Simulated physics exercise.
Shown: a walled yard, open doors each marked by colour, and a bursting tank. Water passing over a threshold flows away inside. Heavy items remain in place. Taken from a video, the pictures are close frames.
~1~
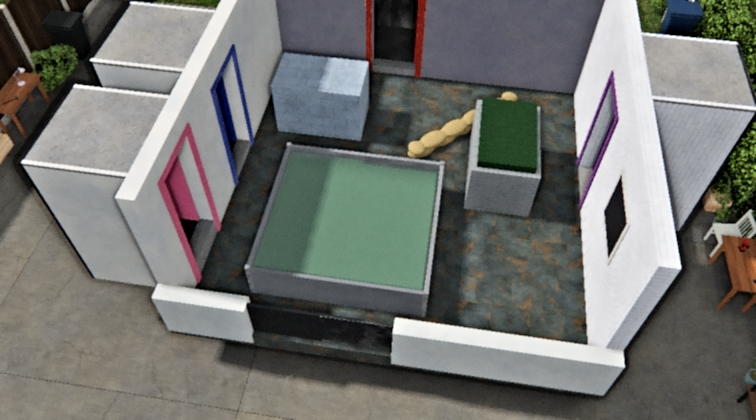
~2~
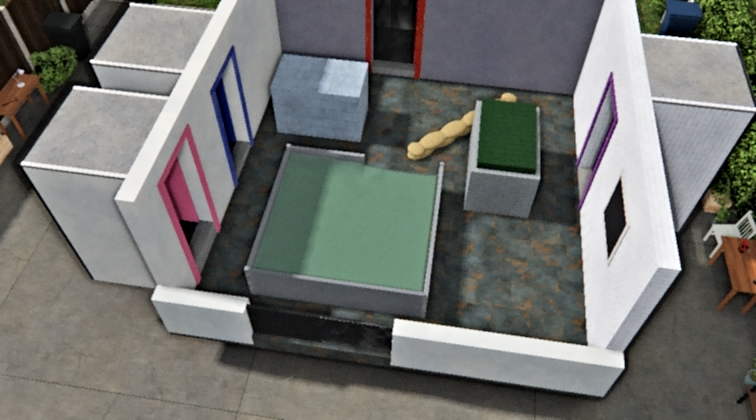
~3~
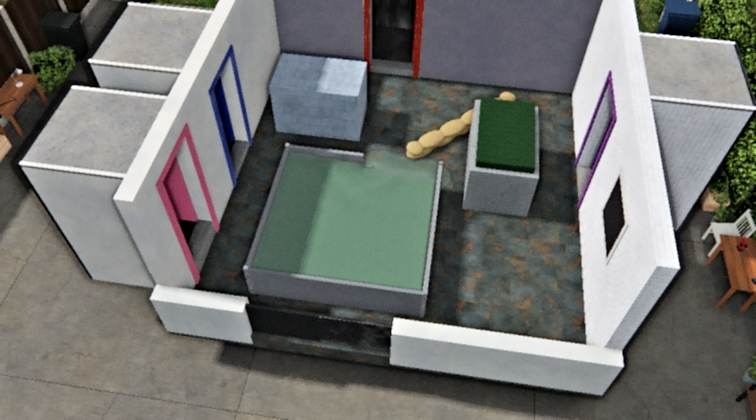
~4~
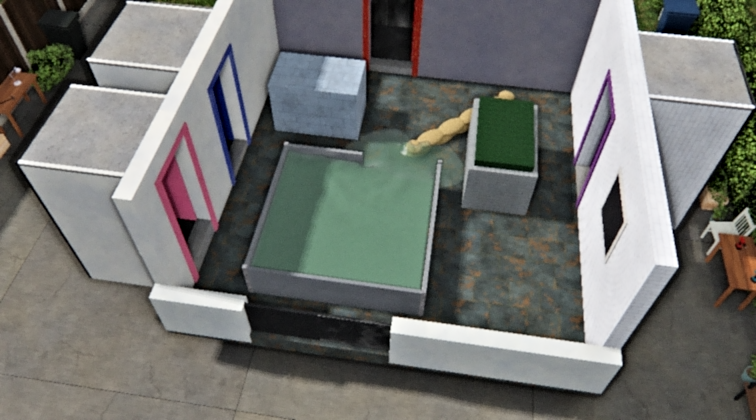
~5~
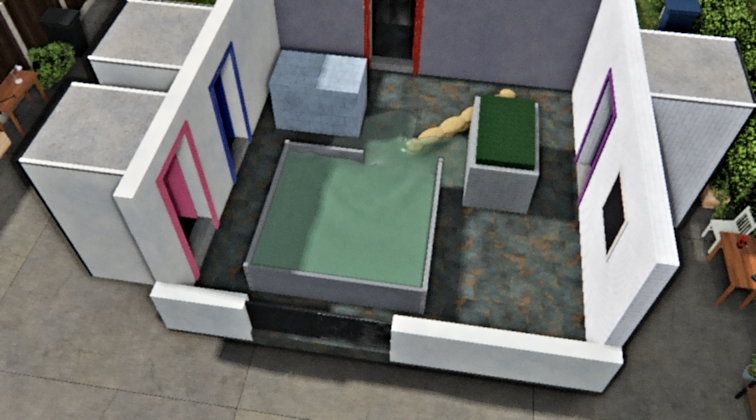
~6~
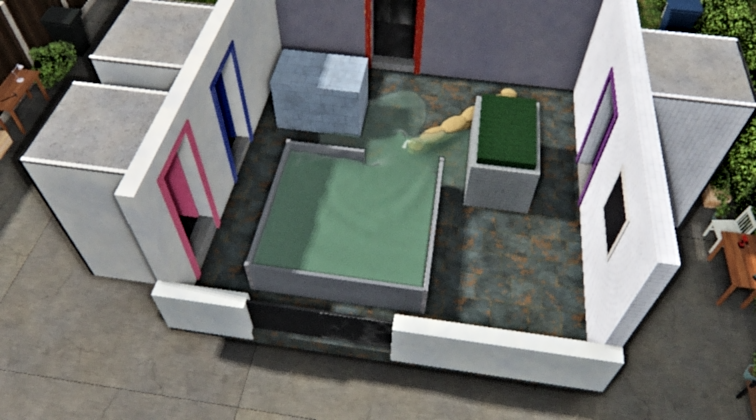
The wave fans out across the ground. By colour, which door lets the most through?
Red is the one.
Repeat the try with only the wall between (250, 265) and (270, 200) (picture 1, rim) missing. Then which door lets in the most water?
That would be the pink-painted one.
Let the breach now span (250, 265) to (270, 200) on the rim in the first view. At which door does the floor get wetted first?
First comes the pink door.
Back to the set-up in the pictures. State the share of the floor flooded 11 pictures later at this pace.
Near 45 in a hundred.
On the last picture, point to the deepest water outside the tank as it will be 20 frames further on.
I'd say near (464, 152).
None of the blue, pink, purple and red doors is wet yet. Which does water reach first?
Pick: The door marked red.
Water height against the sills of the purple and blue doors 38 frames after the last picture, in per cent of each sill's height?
I reckon it's around 100 and then 60 per cent.
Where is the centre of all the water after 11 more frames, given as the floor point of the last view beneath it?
It's close to (379, 197).
A moment on, water covers 30 % of the floor; red door a trickle in, purple door not reached, pink door not reached, blue door not reached.
Next, water covers 45 % of the floor; red door some in, purple door not reached, pink door not reached, blue door wet at the sill, nothing in.
Then, water covers 60 % of the floor; red door a lot in, purple door wet at the sill, nothing in, pink door not reached, blue door wet at the sill, nothing in.
Later, water covers 95 % of the floor; red door a lot in, purple door wet at the sill, nothing in, pink door wet at the sill, nothing in, blue door wet at the sill, nothing in.
In the end, water covers 95 % of the floor; red door a lot in, purple door wet at the sill, nothing in, pink door wet at the sill, nothing in, blue door wet at the sill, nothing in; the red door has let in the most.
